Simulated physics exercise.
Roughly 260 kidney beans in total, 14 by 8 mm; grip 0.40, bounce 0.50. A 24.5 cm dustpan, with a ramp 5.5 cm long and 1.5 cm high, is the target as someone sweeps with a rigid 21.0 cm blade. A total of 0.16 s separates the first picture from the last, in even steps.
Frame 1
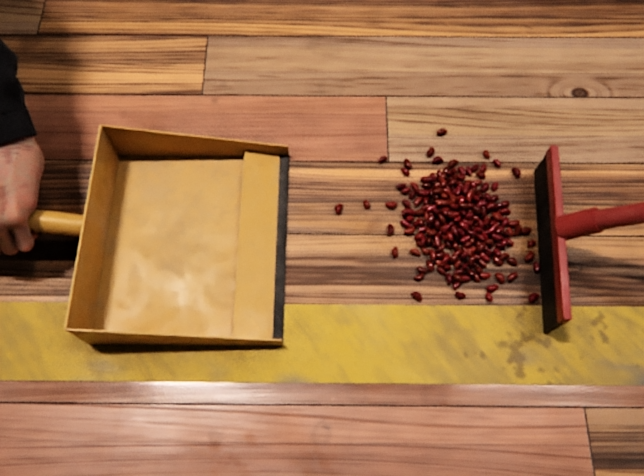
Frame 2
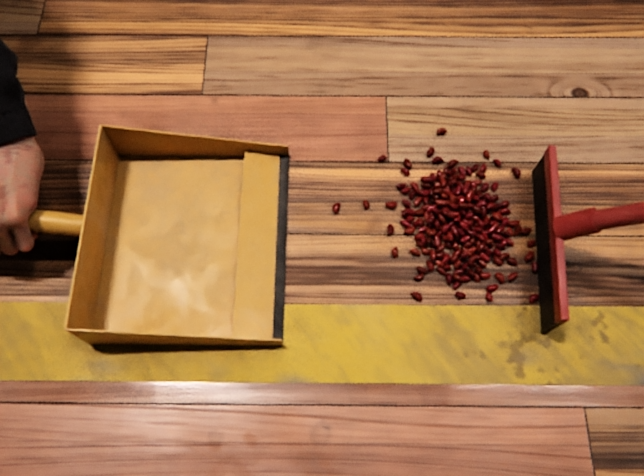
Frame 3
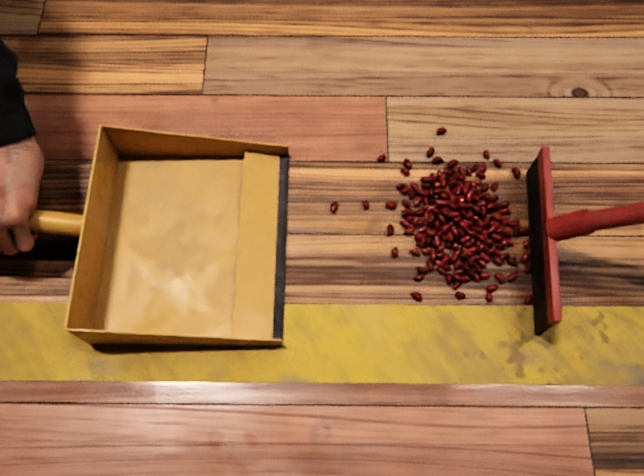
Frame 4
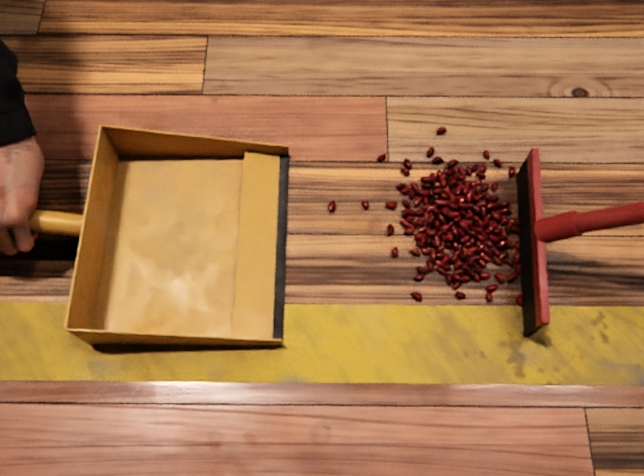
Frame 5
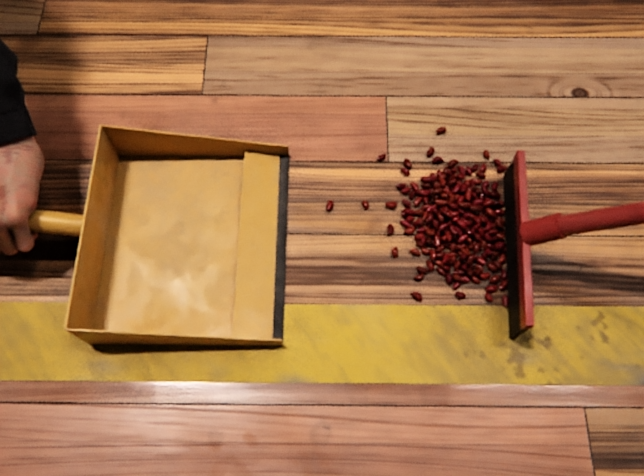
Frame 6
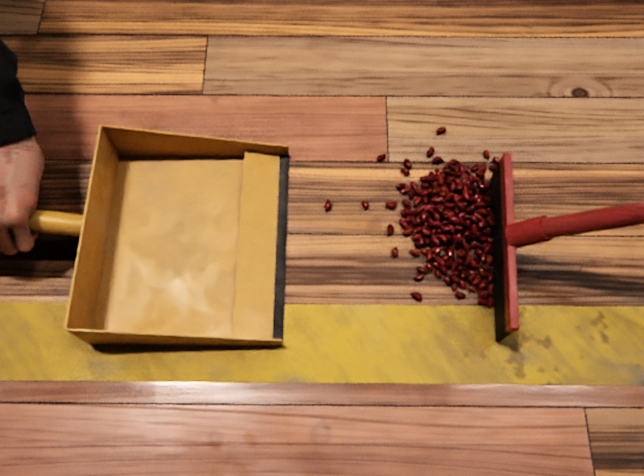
A red blade on a red handle slid slowly left across the wooden floor and pressed into a pile of dark red beans, bunching its near side, while a hand held a tan dustpan still at left.
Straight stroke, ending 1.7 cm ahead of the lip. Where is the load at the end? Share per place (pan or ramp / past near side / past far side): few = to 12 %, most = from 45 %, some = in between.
Shares - in the pan or on its ramp: Some, past the pan's near side: Few, past the pan's far side: Few.
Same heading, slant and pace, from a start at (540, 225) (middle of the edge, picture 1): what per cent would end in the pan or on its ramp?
I'd estimate about 40 per cent.
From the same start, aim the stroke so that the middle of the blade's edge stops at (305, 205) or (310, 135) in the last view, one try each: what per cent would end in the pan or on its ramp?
I'd expect around 45 percent, then around 20 percent.
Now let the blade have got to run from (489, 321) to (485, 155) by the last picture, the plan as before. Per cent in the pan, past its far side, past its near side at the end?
Split: Pan = 45, far = 15, near = 0.
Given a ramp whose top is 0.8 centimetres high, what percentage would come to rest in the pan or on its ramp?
Estimate with the new ramp: Some 35 in a hundred.
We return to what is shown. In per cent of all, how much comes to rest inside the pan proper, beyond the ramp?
Estimate: Close to 0 per cent of the total.
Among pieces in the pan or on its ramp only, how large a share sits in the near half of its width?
Something like 70 in a hundred.
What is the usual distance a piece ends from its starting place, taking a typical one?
Around 22 centimetres.
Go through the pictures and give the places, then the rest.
Blade from (563, 319) to (551, 153), moved 0.0 cm, 0 of the pieces shifted so far; middle of the pieces at (458, 217); pan at (179, 244), in the first frame.
Blade from (561, 319) to (549, 153), moved 0.3 cm, 0 of the pieces shifted so far; middle of the pieces at (458, 217), in the second frame.
Blade from (554, 320) to (543, 154), moved 1.1 cm, 5 of the pieces shifted so far; middle of the pieces at (458, 217), in the third frame.
Blade from (542, 322) to (532, 156), moved 2.4 cm, 13 of the pieces shifted so far; middle of the pieces at (458, 216), in the fourth frame.
Blade from (527, 325) to (519, 158), moved 4.1 cm, 82 of the pieces shifted so far; middle of the pieces at (453, 221), in the fifth frame.
Blade from (511, 328) to (505, 160), moved 5.7 cm, 175 of the pieces shifted so far; middle of the pieces at (449, 220); pan at (179, 244), in the sixth frame.
Then, 0.21 s after the last picture, middle of the blade 14 cm from the lip; 0 % over the lip, far side 5 %, near side 0 %.
Then, 0.36 s after the last picture, middle of the blade 6 cm from the lip; 0 % over the lip, far side 5 %, near side 0 %.
Then, 0.63 s after the last picture, middle of the blade 2 cm from the lip; 30 % over the lip, far side 10 %, near side 0 %.
In the end, pan 30 %, near side 0 %, far side 10 %, in front of the lip or behind the blade 60 %.
